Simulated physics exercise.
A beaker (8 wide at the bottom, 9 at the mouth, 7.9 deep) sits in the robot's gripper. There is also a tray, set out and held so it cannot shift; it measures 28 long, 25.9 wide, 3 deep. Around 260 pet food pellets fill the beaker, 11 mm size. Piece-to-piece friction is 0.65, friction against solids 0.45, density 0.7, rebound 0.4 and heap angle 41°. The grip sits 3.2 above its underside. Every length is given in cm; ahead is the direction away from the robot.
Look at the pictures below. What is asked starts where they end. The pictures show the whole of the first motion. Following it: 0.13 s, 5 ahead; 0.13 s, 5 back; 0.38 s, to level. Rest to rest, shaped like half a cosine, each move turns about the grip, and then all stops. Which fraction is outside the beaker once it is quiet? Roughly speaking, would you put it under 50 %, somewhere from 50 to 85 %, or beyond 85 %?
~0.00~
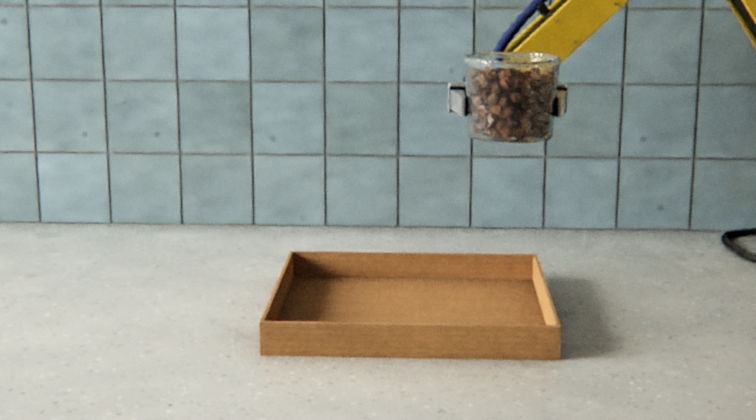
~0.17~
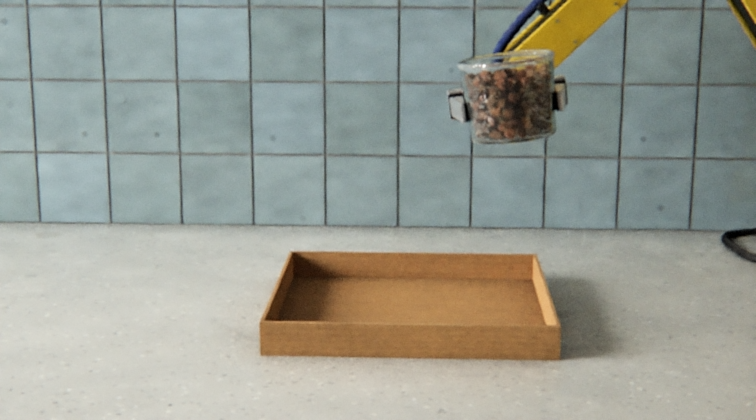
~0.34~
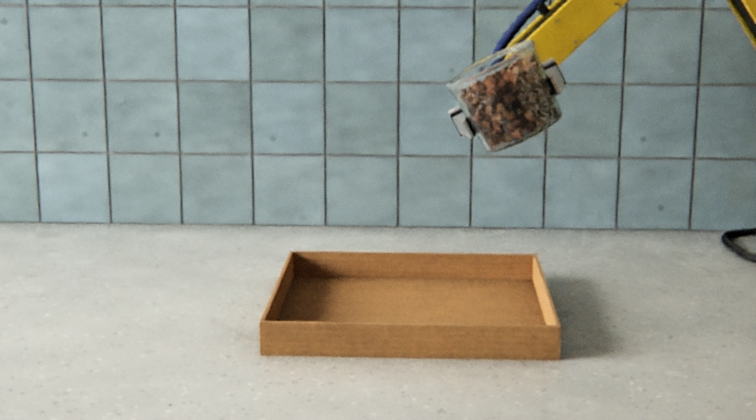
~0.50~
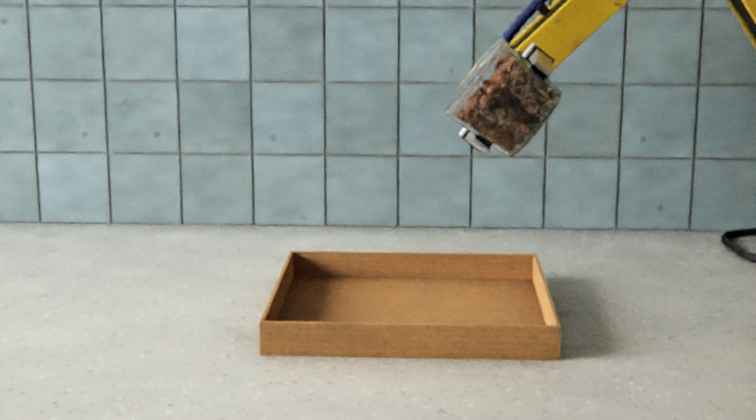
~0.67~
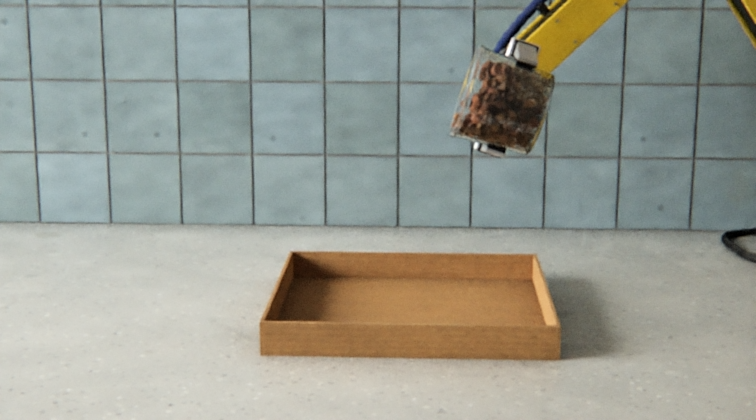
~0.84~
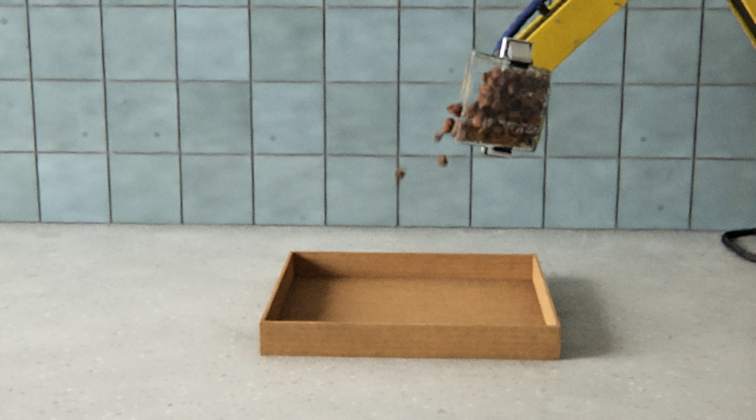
Roughly, somewhere from 50 to 85 %.
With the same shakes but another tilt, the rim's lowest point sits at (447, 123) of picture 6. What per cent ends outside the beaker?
About 25 percent.
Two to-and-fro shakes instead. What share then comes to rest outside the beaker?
Result: Approximately 80 per cent.
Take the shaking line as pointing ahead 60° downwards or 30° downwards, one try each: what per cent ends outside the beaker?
10 and 35 %.
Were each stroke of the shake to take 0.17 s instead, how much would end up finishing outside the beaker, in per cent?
Estimate: Close to 40 percent.
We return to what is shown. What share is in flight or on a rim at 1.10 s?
It amounts to roughly 43 in a hundred.
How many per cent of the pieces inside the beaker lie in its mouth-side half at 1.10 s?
Roughly 70 %.
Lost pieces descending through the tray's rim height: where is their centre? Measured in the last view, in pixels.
Around (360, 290).
By 1.10 s, tilted 80° forward, highest piece 24 above the table; 142 in the beaker, 8 in the tray, 115 in flight or on a rim.
By 1.35 s, tilted 20° forward, highest piece 26 above the table; 147 in the tray, 114 in the beaker, 1 on the table or floor, 3 in flight or on a rim.
By 1.68 s, level, highest piece 25 above the table; 151 in the tray, 113 in the beaker, 1 on the table or floor.
By 2.73 s, level, highest piece 25 above the table; 151 in the tray, 113 in the beaker, 1 on the table or floor.
Final count, 151 in the tray, 113 in the beaker, 1 on the table or floor. That is 57 % outside the beaker.
